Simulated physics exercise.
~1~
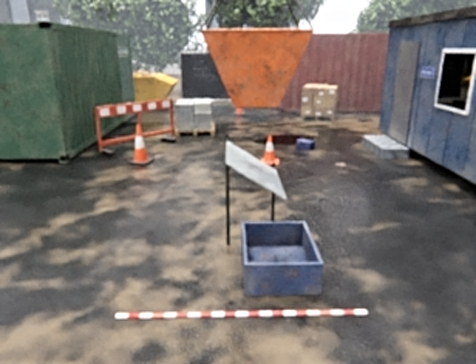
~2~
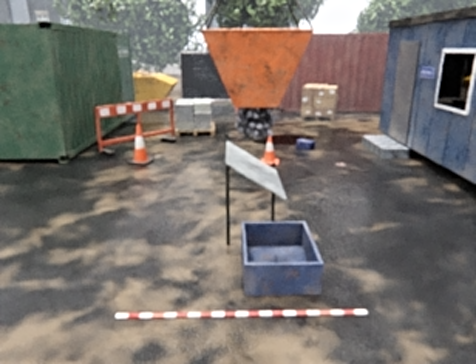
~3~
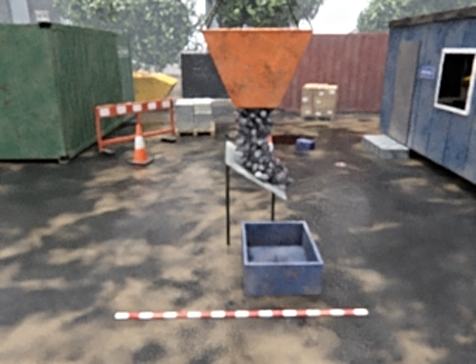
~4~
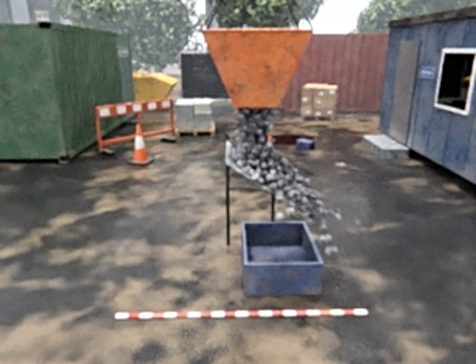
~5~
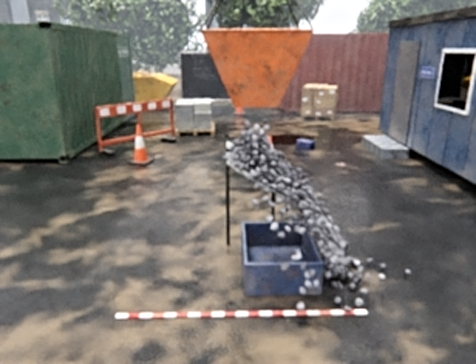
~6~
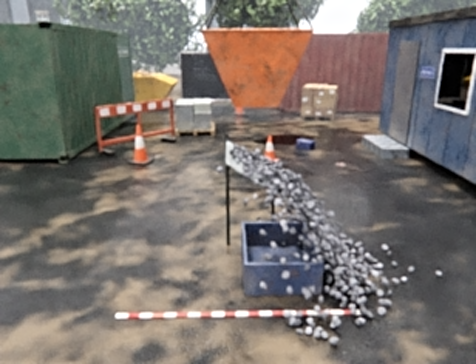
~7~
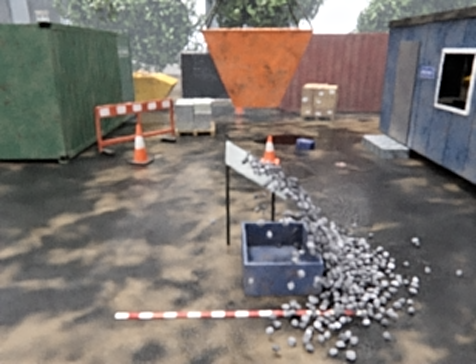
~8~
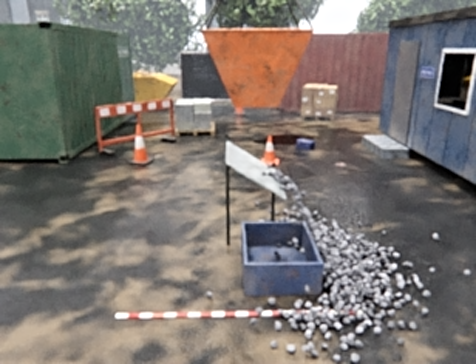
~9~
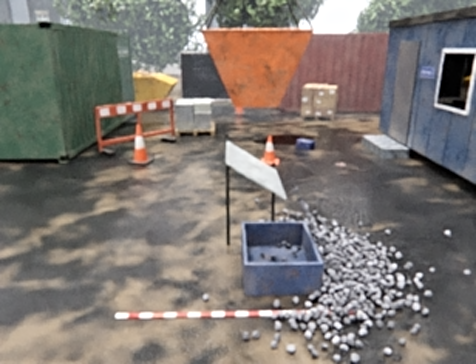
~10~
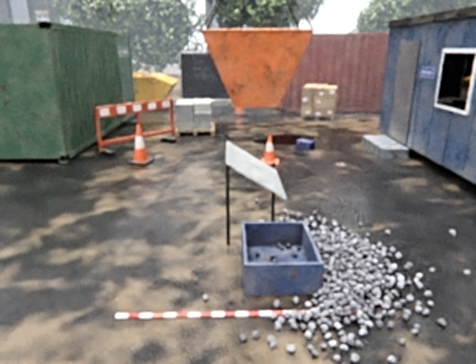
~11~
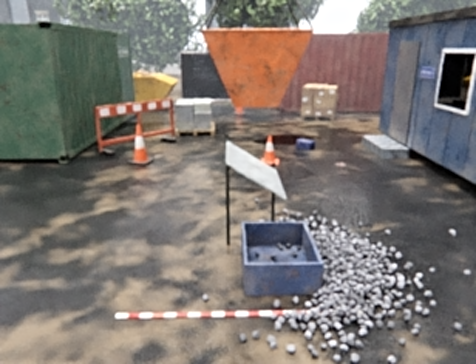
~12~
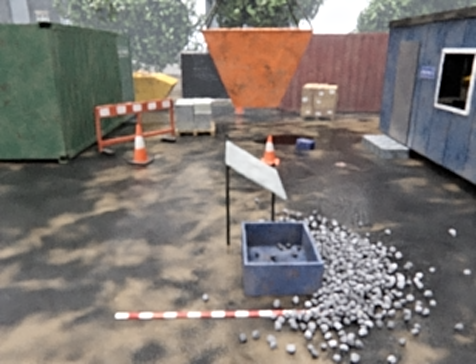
Grey stones drop from the open bottom of an orange hopper hanging in a yard, seen from the side and slightly above, with a green container at left and a blue cabin at right. They land on a tilted steel sheet on thin legs and slide down to the right, towards a small blue bin behind a red-and-white striped staff. Most of the stream overshoots the bin, bouncing and spreading across the dark ground. The hopper and sheet empty, and the stones settle in a wide heap beside the bin, with only a few inside it.
